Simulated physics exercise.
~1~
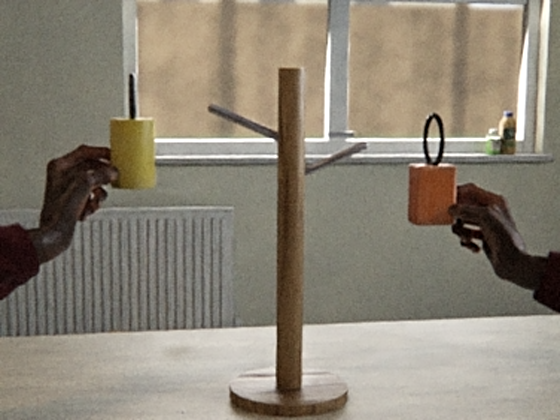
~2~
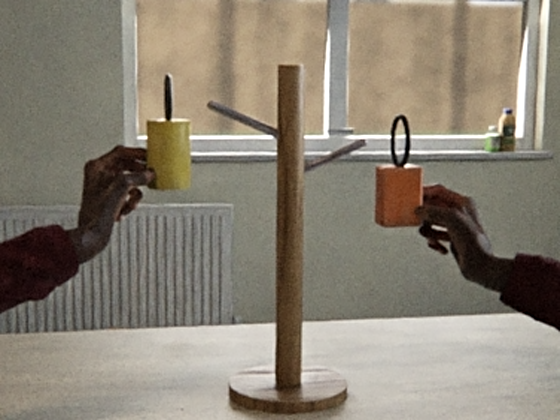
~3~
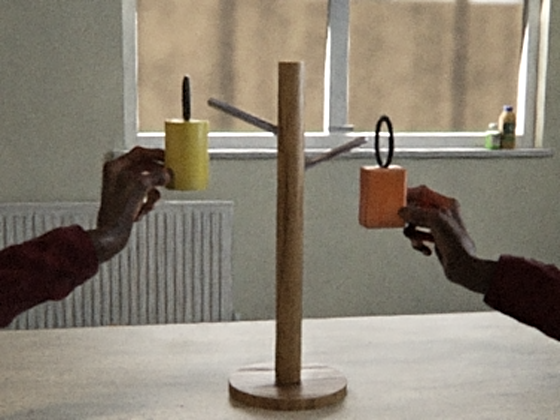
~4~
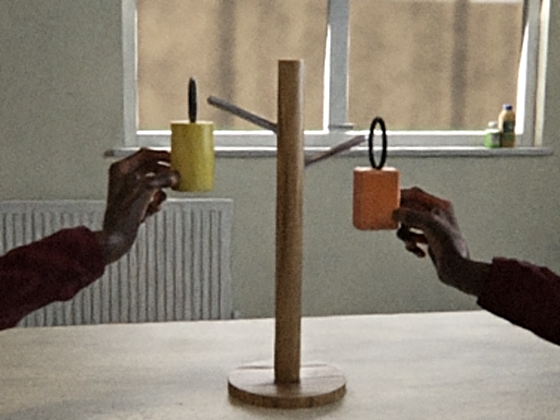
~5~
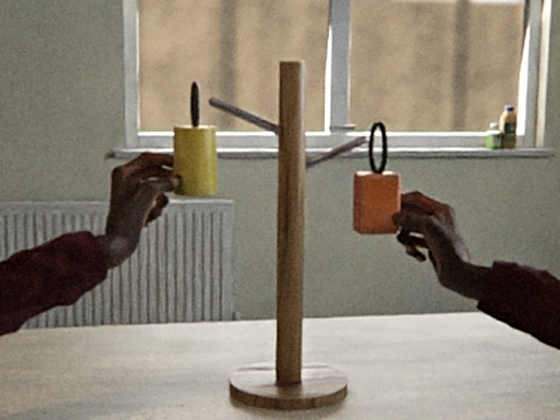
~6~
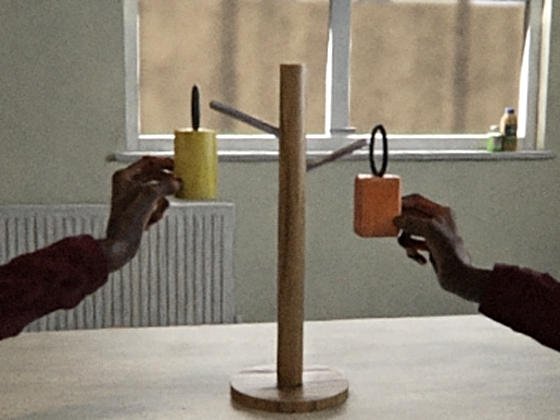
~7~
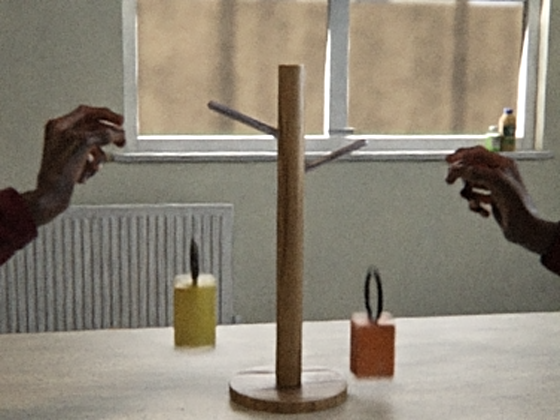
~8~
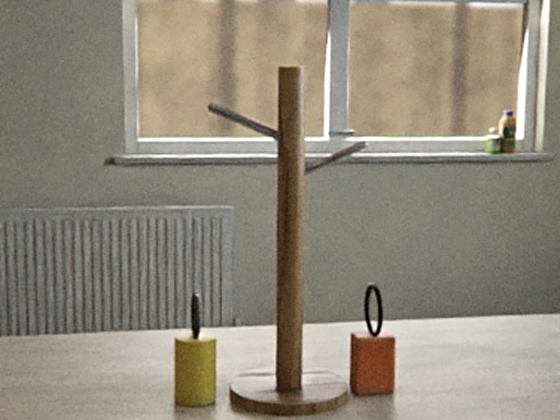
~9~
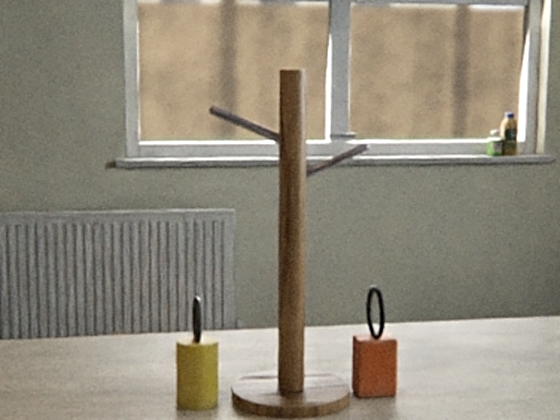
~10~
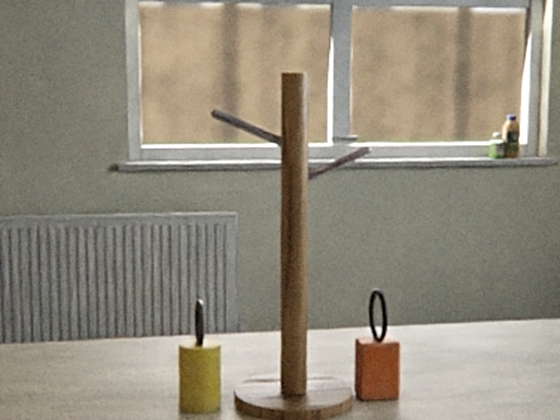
A yellow lantern, topped by a dark ring and held by a hand on the left, moves right toward a wooden peg stand on a pale table, while another hand brings a ringed orange pouch in from the right. The slightly swaying view faces a window and a radiator across the room. Both things pause near the stand's two slanting pegs. Then the hands let go and draw back, and the lantern and pouch drop straight down. They end at rest, upright on the table, on either side of the stand's round base, leaving both pegs empty.
